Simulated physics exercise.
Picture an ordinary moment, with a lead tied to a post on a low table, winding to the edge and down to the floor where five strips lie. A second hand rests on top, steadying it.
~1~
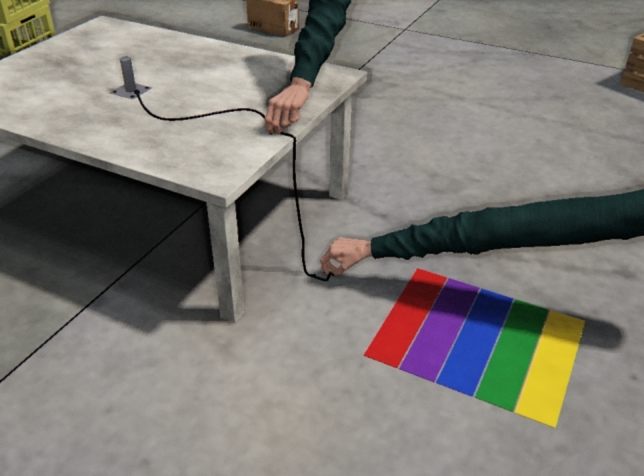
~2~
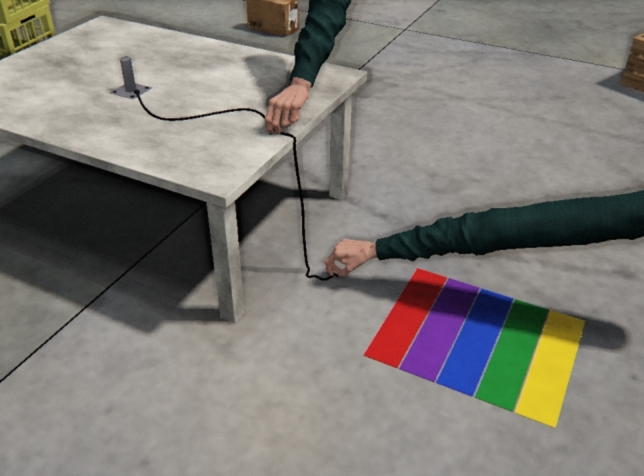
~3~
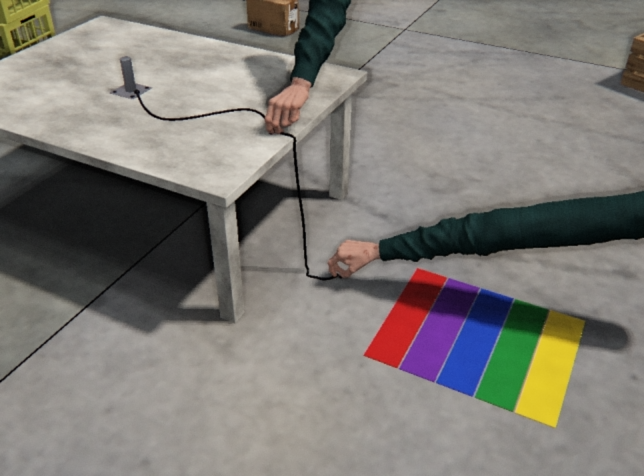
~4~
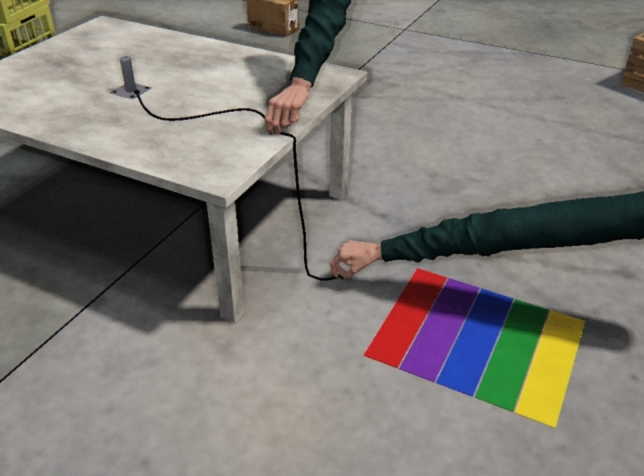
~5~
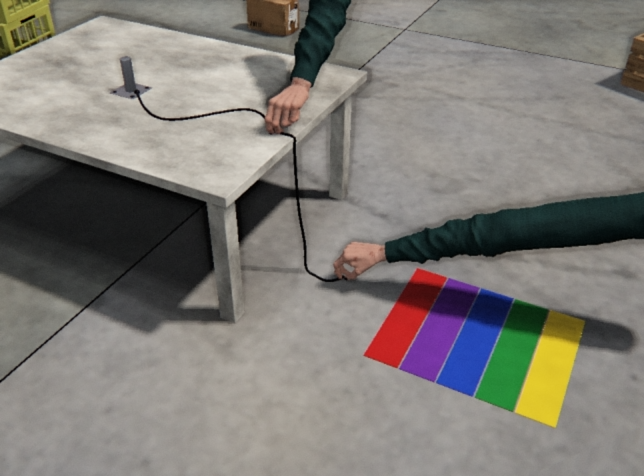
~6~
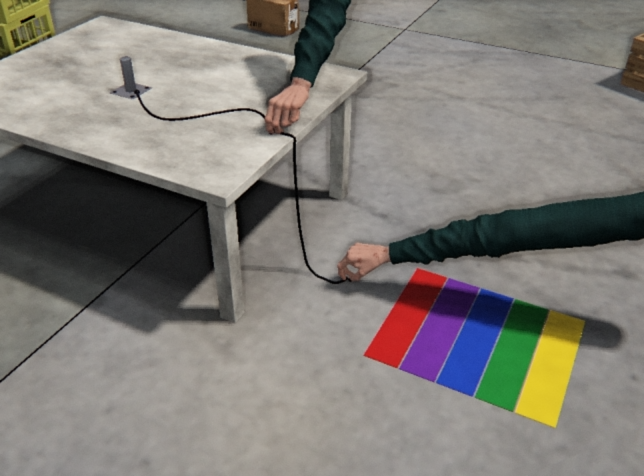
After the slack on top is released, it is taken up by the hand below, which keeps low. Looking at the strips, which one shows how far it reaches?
The blue strip shows it.
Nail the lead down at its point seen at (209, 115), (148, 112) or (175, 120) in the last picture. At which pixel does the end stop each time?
(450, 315), (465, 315), (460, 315).
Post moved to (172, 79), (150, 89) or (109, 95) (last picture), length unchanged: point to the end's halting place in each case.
(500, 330), (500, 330) and (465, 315).
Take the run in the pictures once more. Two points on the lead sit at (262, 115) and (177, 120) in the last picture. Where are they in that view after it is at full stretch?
Roughly at (281, 133), and the other roughly at (205, 111).
Soon after, end near (418, 302); over red.
After that, end near (456, 314); over purple.
At the stop, end near (480, 323); over blue. It gets as far as the blue strip.
